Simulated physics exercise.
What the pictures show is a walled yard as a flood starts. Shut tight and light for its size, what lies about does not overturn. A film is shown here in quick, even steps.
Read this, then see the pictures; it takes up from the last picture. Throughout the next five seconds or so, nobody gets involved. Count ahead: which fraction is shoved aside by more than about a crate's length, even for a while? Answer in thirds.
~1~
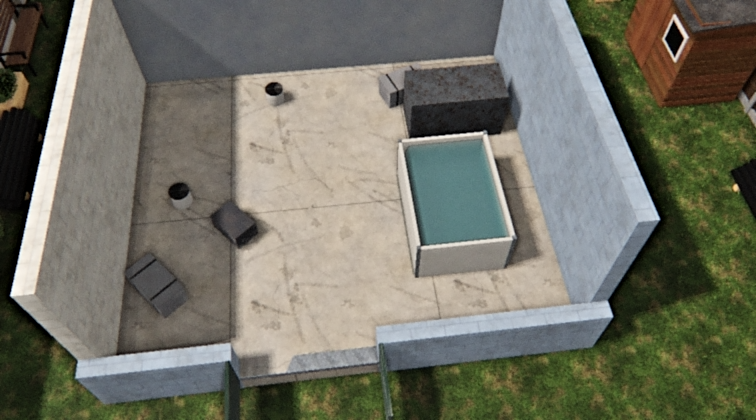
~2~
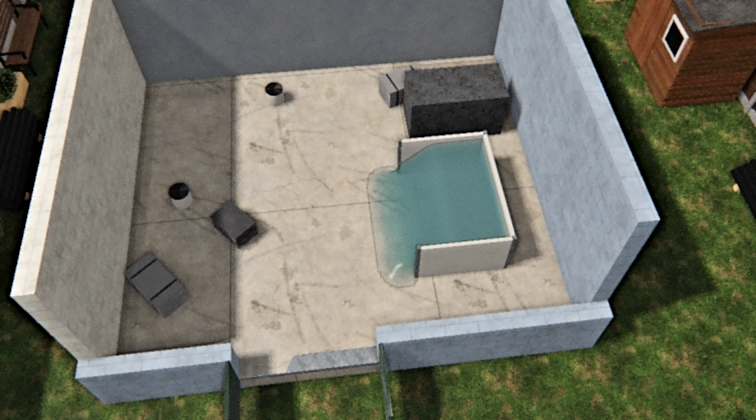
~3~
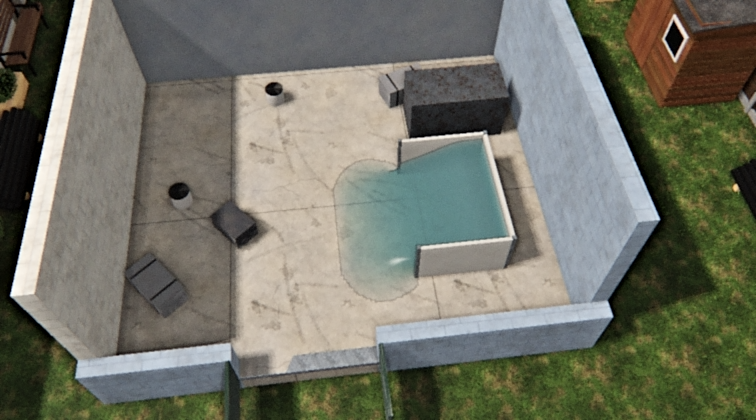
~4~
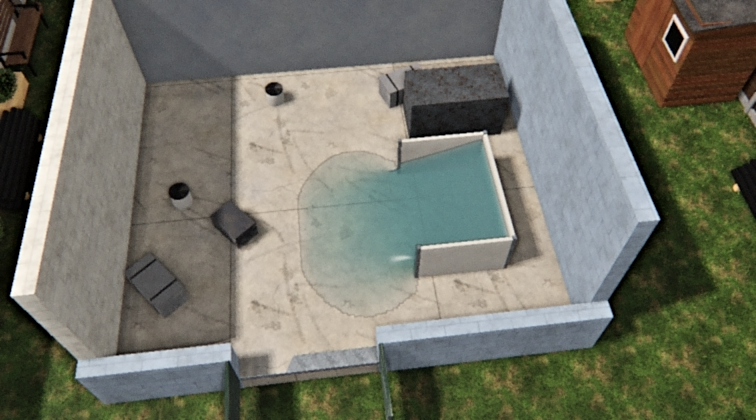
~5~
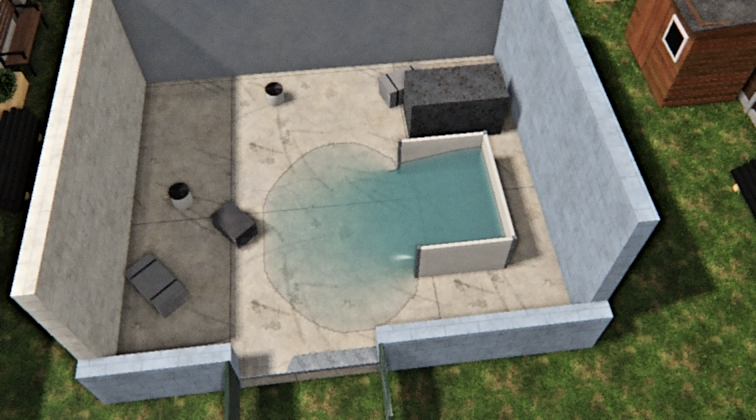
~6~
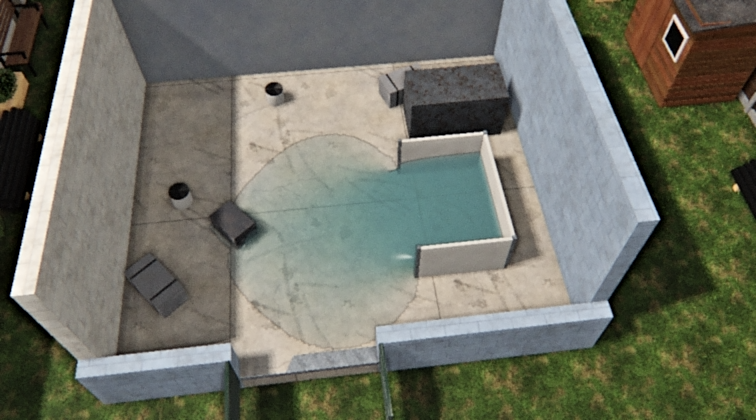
Two thirds or more.
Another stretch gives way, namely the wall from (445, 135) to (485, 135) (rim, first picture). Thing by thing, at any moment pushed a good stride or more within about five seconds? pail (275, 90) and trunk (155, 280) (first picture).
Well, the pair come out as travelled far enough and did not travel far.
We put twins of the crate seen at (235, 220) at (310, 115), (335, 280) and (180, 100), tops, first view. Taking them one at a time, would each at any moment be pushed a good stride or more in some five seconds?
The first sits tight, the second travels far and the third travels far.
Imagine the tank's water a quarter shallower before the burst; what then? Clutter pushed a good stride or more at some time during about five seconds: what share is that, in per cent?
Some 80 per cent.
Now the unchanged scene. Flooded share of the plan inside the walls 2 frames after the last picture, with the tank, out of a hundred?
Wet share: Around 45 %.
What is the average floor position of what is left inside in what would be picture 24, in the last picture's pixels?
I'd put it around pixel (239, 157).
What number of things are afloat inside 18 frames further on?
I count 4.
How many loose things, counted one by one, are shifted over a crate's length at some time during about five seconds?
4 in total.
A moment on, 1 of 5 are well off their spots; 0 afloat.
Next, 3 of 5 are well off their spots; 3 afloat.
Later, 4 of 5 are well off their spots; 4 afloat.
In the end, 4 of 5 are well off their spots, and 4 have been at some point; 4 afloat.
